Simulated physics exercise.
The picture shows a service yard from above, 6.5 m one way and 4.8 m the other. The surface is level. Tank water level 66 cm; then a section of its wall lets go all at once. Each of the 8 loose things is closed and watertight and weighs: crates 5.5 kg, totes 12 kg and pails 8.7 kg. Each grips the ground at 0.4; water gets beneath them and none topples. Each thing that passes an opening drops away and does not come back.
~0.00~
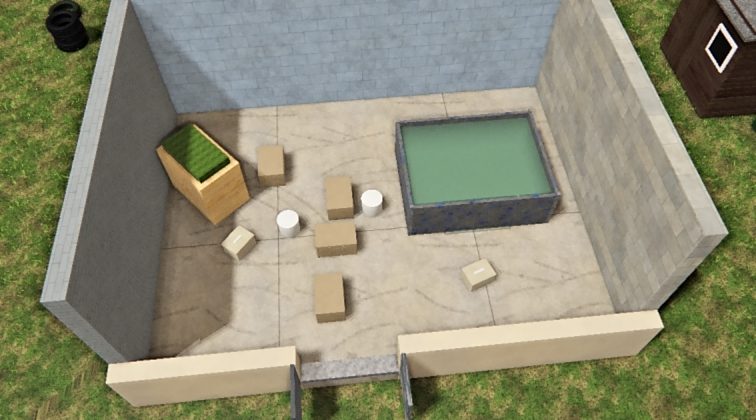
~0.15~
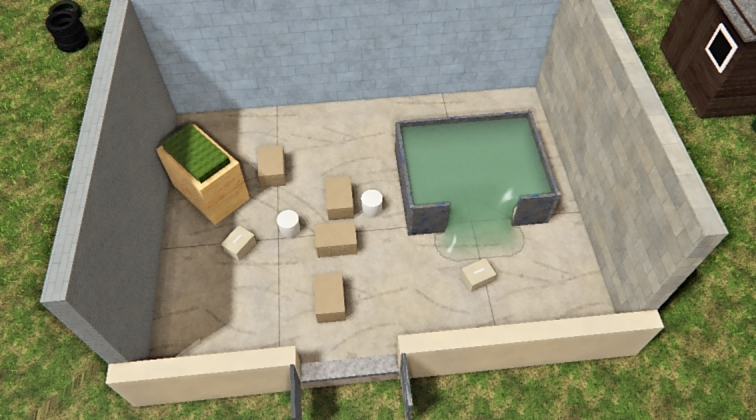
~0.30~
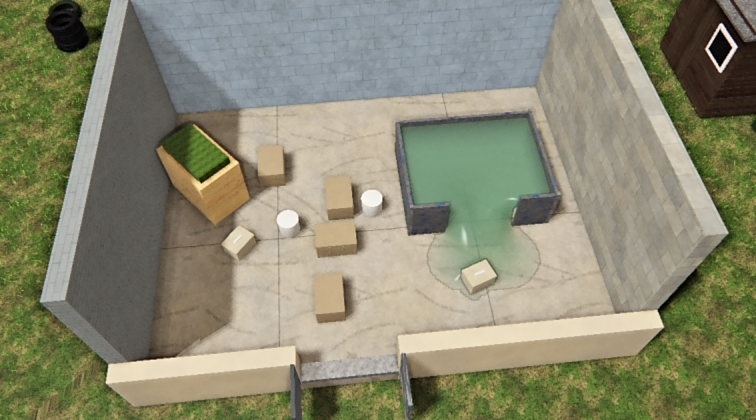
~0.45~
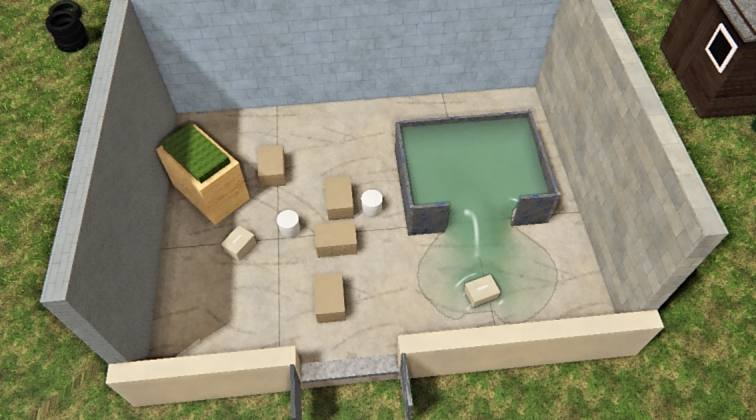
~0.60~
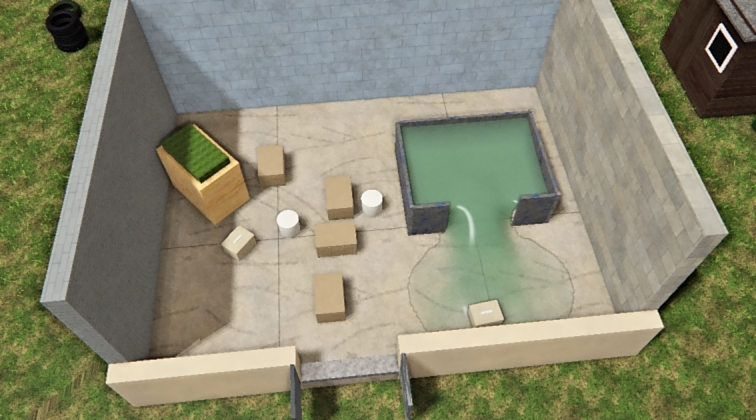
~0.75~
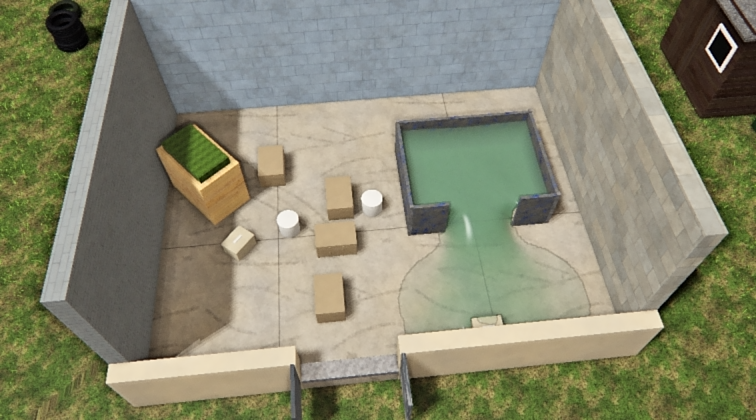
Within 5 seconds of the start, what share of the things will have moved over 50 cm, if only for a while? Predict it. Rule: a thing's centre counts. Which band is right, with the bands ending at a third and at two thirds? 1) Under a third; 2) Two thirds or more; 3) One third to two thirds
Answer: 1.
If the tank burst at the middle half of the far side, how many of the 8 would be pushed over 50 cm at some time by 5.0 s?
In that case the number is 1.
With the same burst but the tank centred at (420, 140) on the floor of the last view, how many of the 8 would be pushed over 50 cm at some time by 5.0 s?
Result: 2.
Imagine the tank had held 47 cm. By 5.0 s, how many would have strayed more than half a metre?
You'd get 2 in that case.
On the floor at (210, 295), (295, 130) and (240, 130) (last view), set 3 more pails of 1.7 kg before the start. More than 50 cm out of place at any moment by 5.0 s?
So it's gets above, then stays below, then stays below.
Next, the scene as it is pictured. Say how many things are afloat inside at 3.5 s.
The number is 1.
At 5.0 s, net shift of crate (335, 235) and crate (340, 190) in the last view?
Net shifts, in order: 20 cm and 0 cm.
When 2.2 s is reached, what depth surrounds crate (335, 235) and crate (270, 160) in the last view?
Roughly 0 and 0 cm.
After 1.1 s 1 of 8 are over 50 cm from their spots; 1 afloat.
After 2.2 s 1 of 8 are over 50 cm from their spots; 1 afloat.
After 3.5 s 2 of 8 are over 50 cm from their spots; 1 afloat.
After 5.0 s 2 of 8 are over 50 cm from their spots, and 2 have been at some point; 1 afloat.
